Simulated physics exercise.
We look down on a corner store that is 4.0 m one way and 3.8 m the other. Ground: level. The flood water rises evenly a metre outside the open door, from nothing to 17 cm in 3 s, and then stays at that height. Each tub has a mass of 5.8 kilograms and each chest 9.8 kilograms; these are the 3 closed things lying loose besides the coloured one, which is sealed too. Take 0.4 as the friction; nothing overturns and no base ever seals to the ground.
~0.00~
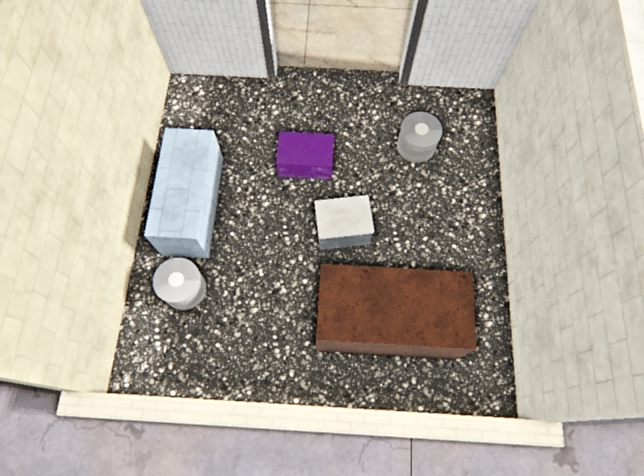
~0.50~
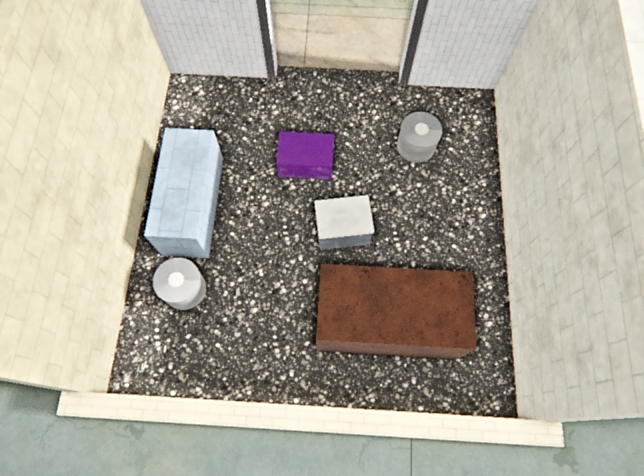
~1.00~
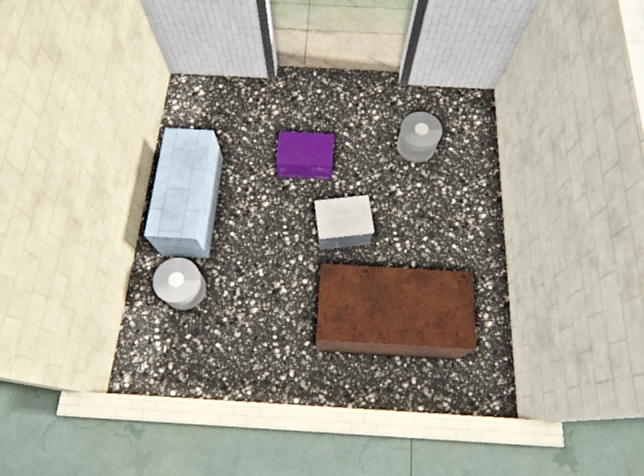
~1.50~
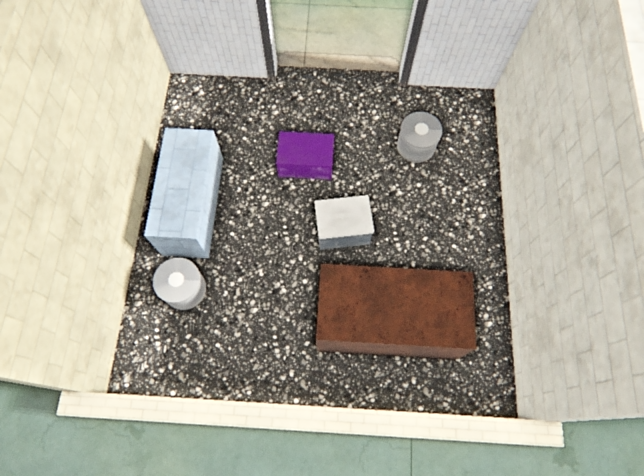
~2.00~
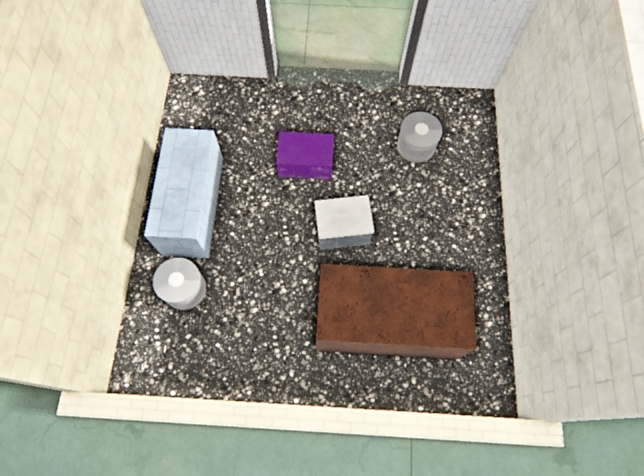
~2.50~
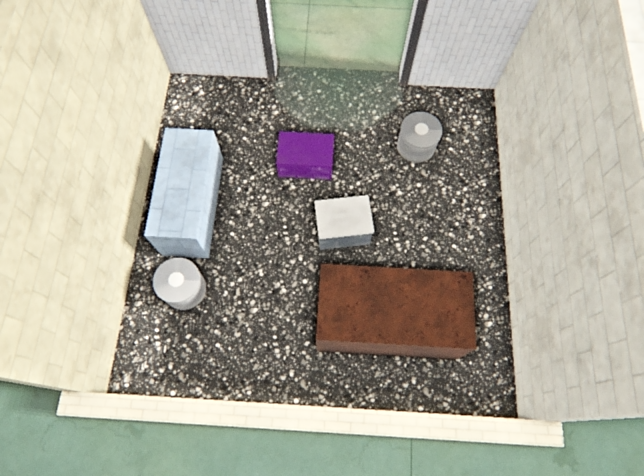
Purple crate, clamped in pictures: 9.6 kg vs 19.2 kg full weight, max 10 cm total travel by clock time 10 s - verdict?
Both fail.
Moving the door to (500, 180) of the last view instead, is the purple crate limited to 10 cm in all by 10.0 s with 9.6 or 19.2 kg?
There both choices fail.
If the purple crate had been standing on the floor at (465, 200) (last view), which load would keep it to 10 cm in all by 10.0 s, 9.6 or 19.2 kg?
No load works.
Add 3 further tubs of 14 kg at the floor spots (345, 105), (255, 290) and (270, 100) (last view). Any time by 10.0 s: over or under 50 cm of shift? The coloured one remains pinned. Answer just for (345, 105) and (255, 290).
First exceeds it, then stays inside.
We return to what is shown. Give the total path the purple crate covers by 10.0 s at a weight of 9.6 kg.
Some 300 centimetres of travel in total.
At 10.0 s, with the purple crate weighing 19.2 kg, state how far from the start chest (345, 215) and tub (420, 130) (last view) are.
Shifts: 140 cm / 30 cm.
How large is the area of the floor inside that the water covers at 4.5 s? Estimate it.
My estimate is roughly 6.5 m2.
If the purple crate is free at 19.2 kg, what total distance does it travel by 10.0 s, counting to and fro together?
250 cm or so in all.
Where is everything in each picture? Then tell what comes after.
In the first picture, the purple crate at (305, 149), on the bottom; 0.0 m2 under water; 0 of 4 have shifted.
In the second picture, the purple crate at (305, 149) rests on the ground; 0.0 m2 under water; 0 of 4 have shifted.
In the third picture, the purple crate at (305, 149) rests on the ground; 0.0 m2 under water; 0 of 4 have shifted.
In the fourth picture, the purple crate at (305, 149) rests on the ground; 0.0 m2 under water; 0 of 4 have shifted.
In the fifth picture, the purple crate at (305, 149), on the bottom; 0.0 m2 under water; 0 of 4 have shifted.
In the sixth picture, the purple crate at (305, 149), on the bottom; 0.8 m2 under water; 0 of 4 have shifted.
After 3.5 s the purple crate would be 27 cm from its start with 9.6 kg and 7 cm from its start with 19.2 kg; 5 cm of water round it then.
After 4.5 s the purple crate would be 118 cm from its start with 9.6 kg and 57 cm from its start with 19.2 kg; 5 cm of water round it then.
After 7.0 s the purple crate would be 251 cm from its start with 9.6 kg and 196 cm from its start with 19.2 kg; 5 cm of water round it then.
After 10.0 s the purple crate would be 245 cm from its start with 9.6 kg and 245 cm from its start with 19.2 kg; 13 cm of water round it then.
